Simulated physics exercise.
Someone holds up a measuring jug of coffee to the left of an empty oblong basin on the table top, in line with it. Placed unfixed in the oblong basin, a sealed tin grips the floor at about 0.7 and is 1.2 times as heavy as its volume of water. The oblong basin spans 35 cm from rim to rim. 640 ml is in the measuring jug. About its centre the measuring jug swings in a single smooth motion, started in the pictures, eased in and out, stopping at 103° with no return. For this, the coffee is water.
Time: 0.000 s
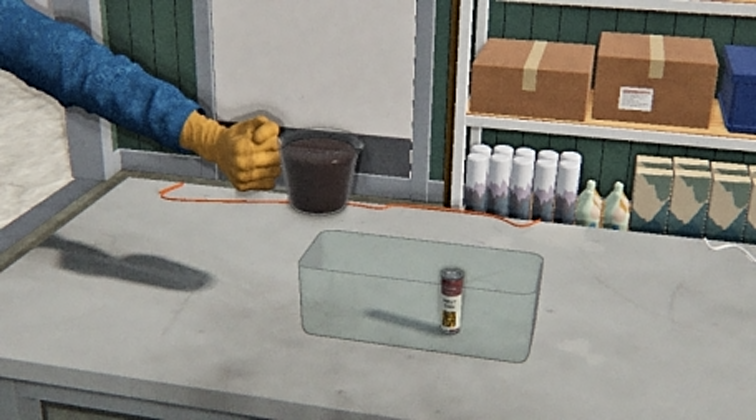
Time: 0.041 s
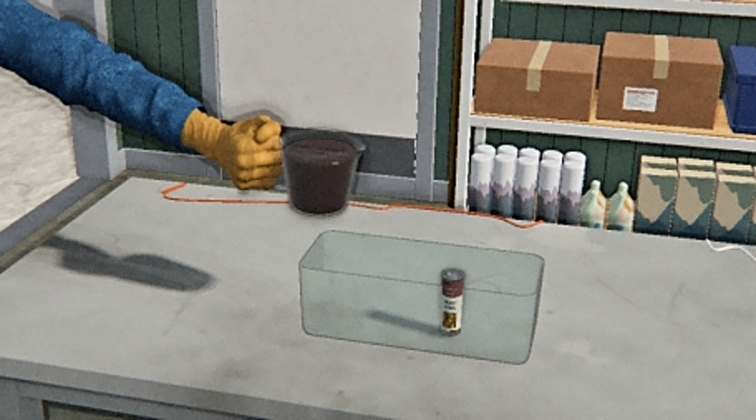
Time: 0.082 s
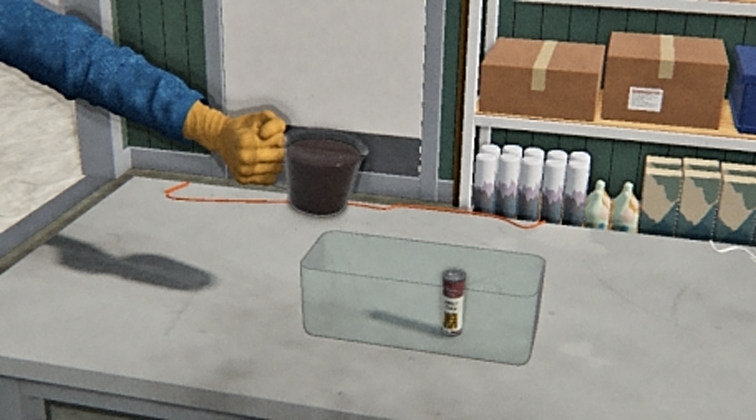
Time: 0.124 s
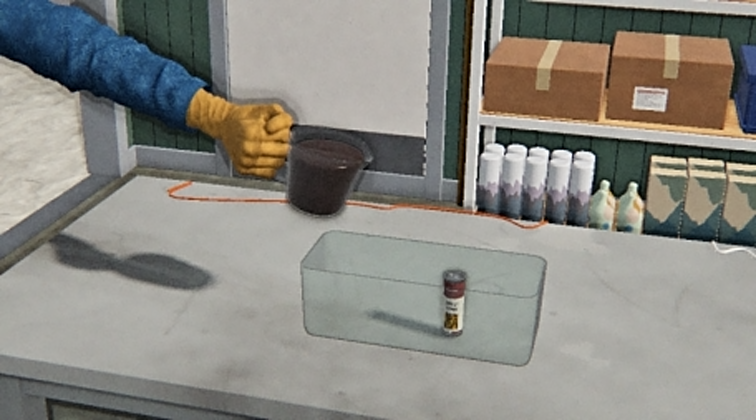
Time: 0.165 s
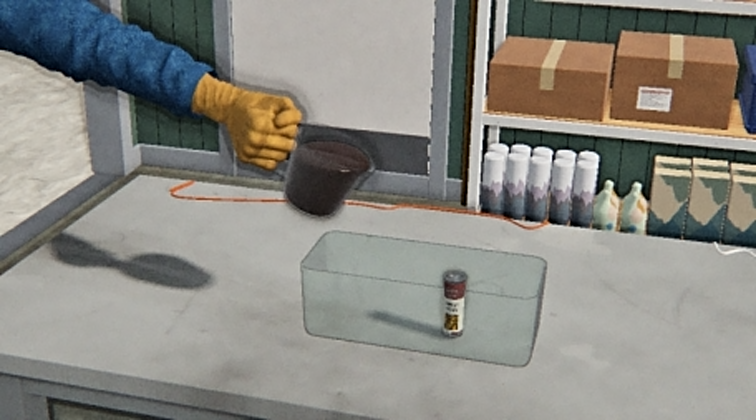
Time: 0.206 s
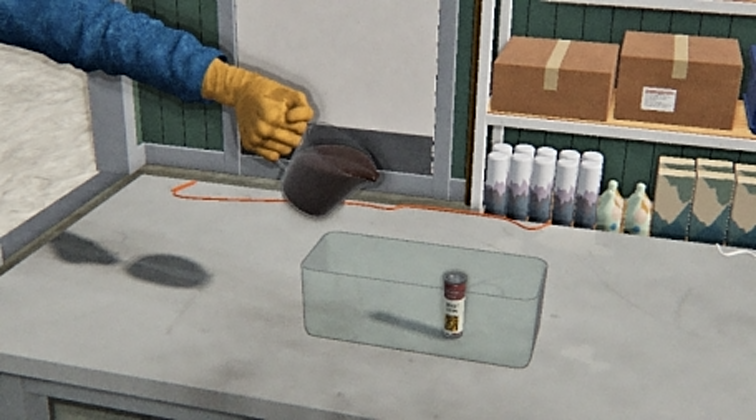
A gloved hand tilts a measuring jug of dark liquid rightward above a grey table.
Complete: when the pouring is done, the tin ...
... is still on its feet.
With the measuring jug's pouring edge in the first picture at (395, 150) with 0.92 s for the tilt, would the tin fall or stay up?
After that, the tin overturns.
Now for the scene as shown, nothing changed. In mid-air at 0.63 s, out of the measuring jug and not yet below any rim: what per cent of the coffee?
It comes to some 8 percent of the total.
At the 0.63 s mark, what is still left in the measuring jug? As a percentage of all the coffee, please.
Some 7 per cent.
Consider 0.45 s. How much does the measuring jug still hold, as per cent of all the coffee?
I'd put it near 40 percent.
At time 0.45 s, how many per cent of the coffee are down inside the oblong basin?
Roughly 32 percent of it.
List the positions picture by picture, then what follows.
Tilt 0°; pouring edge (364, 146); surface from (285, 146) to (356, 152); the oblong basin's rim runs from (310, 248) to (540, 276); the tin's top is at (452, 277), in the first frame.
Tilt 2°; pouring edge (366, 148); surface from (286, 146) to (357, 154), in the second frame.
Tilt 6°; pouring edge (369, 152); surface from (290, 145) to (360, 157), in the third frame.
Tilt 14°; pouring edge (373, 159); surface from (293, 145) to (365, 159), in the fourth frame.
Tilt 24°; pouring edge (376, 169); surface from (296, 149) to (370, 164), in the fifth frame.
Tilt 35°; pouring edge (377, 181); surface from (294, 159) to (375, 172); 1 per cent is over the edge, in the sixth frame.
Then, 0.45 s in, the tilt is 98° and 40 per cent is still to pour; the tin stands where it began.
Then, 0.63 s in, the tilt is 103° and 7 per cent is still to pour; the tin stands where it began.
Then, 0.82 s in, the tilt is 103° and 0 per cent is still to pour; the tin stands where it began.
Then, 1.02 s in, the tilt is 103° and 0 per cent is still to pour; the tin stands where it began.
Finally, the tin stands where it began.
